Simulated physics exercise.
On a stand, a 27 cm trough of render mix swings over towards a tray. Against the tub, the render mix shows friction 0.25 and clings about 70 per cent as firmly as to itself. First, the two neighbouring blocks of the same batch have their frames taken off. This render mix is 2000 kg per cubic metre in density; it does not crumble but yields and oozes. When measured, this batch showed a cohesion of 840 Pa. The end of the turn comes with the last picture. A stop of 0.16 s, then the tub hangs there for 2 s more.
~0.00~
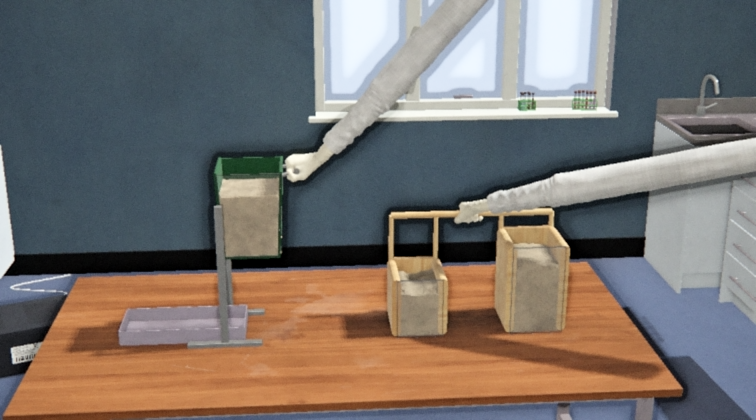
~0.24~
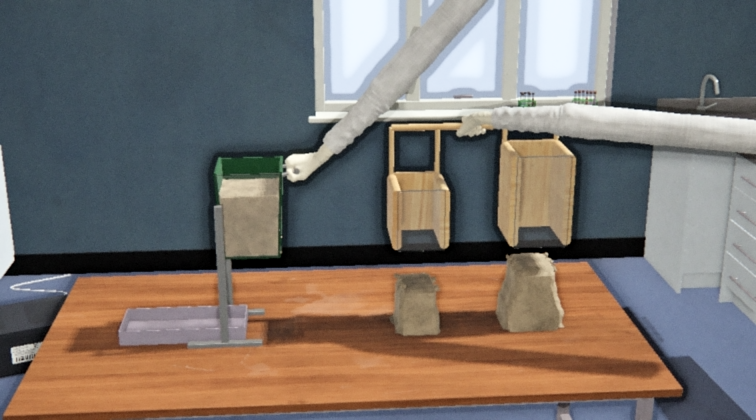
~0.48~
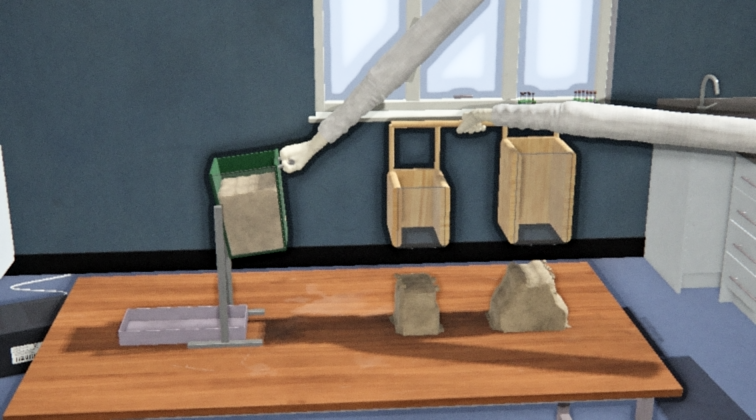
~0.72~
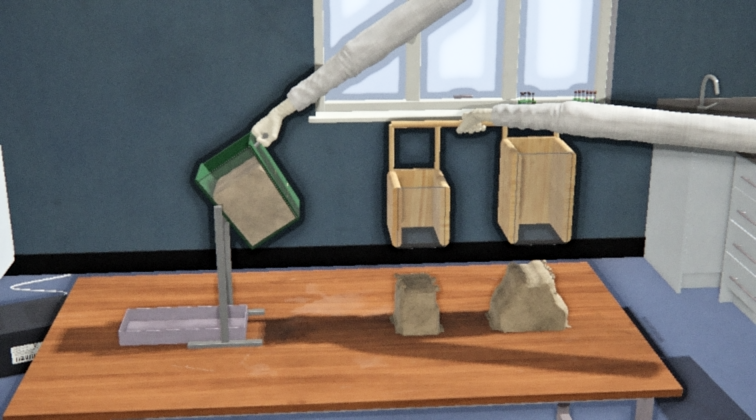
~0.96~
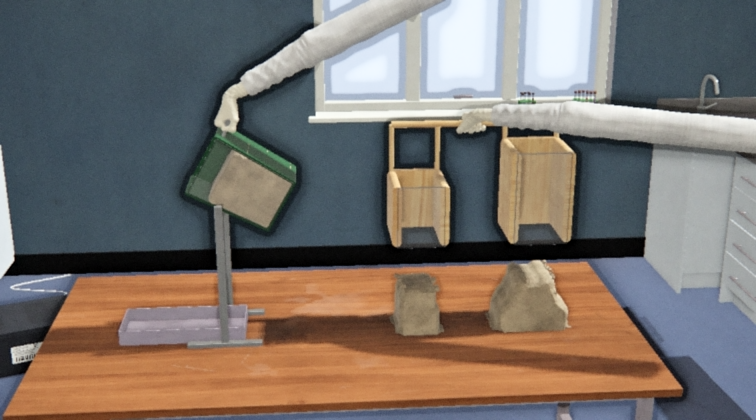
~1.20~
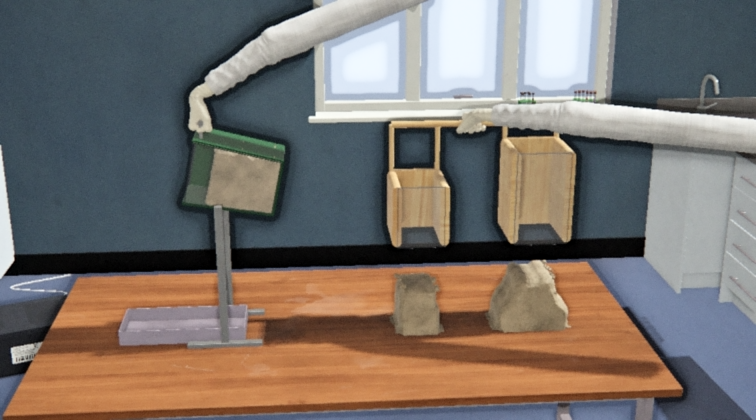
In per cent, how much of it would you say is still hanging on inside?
I would say around 100 percent.
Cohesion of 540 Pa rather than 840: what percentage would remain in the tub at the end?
100 %.
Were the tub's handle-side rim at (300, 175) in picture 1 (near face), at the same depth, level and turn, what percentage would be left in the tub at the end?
I'd put it at close to 100 per cent.
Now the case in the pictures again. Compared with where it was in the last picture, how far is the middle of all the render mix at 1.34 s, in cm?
Close to 0 centimetres.
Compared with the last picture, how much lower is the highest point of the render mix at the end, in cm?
0 cm.
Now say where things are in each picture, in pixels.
In the first frame, handle-side rim at (279, 173), tilt 0 degrees; crest of the render mix at (243, 195); block heights 16 cm, 25 cm (left to right).
In the second frame, handle-side rim at (279, 173), tilt 0 degrees; crest of the render mix at (243, 195); block heights 16 cm, 22 cm (left to right).
In the third frame, handle-side rim at (274, 166), tilt 7 degrees; crest of the render mix at (269, 189); block heights 16 cm, 19 cm (left to right).
In the fourth frame, handle-side rim at (248, 147), tilt 33 degrees; crest of the render mix at (257, 169); block heights 16 cm, 19 cm (left to right).
In the fifth frame, handle-side rim at (215, 140), tilt 60 degrees; crest of the render mix at (238, 155); block heights 16 cm, 19 cm (left to right).
In the sixth frame, handle-side rim at (193, 143), tilt 78 degrees; crest of the render mix at (221, 153); block heights 16 cm, 19 cm (left to right).
After 1.34 s, the tub is at 78 degrees and holds 100 %.
After 1.51 s, the tub is at 78 degrees and holds 100 %.
After 1.68 s, the tub is at 78 degrees and holds 100 %.
After 1.85 s, the tub is at 78 degrees and holds 100 %.
After 3.20 s, the tub is at 78 degrees and holds 100 %.
